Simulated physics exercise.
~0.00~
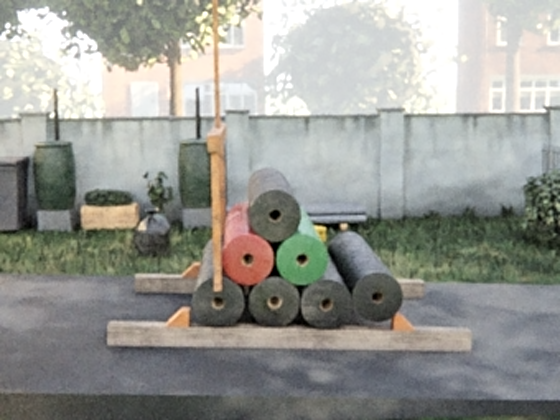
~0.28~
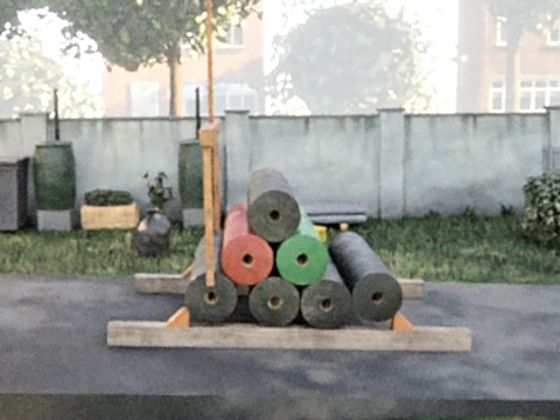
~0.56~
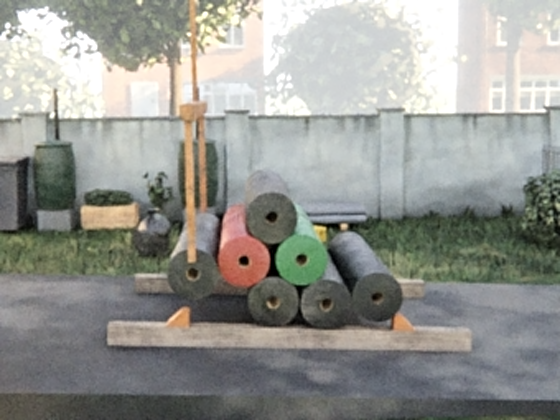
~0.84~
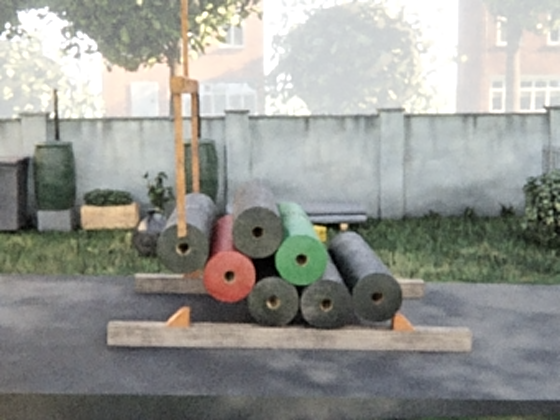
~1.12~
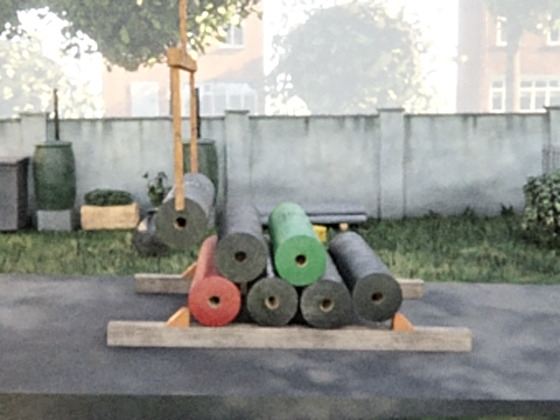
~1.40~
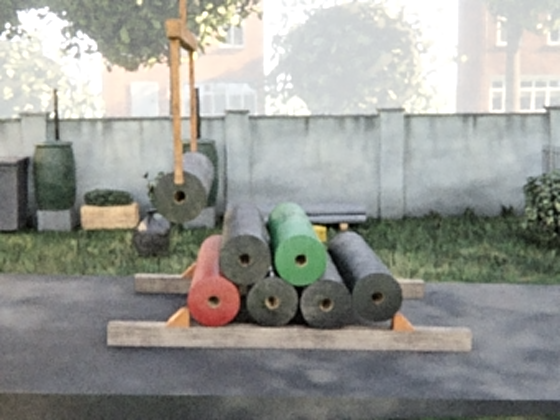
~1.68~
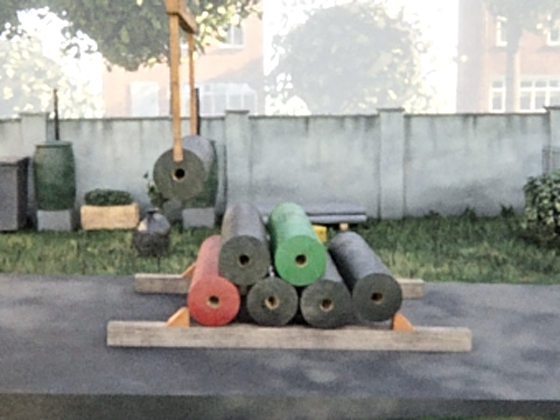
A red roll slid down to the left into the gap left when a hoist lifted the bottom-left black roll out of a stack, and the top black roll dropped beside the unmoved green one, leaving the lifted roll hanging above.
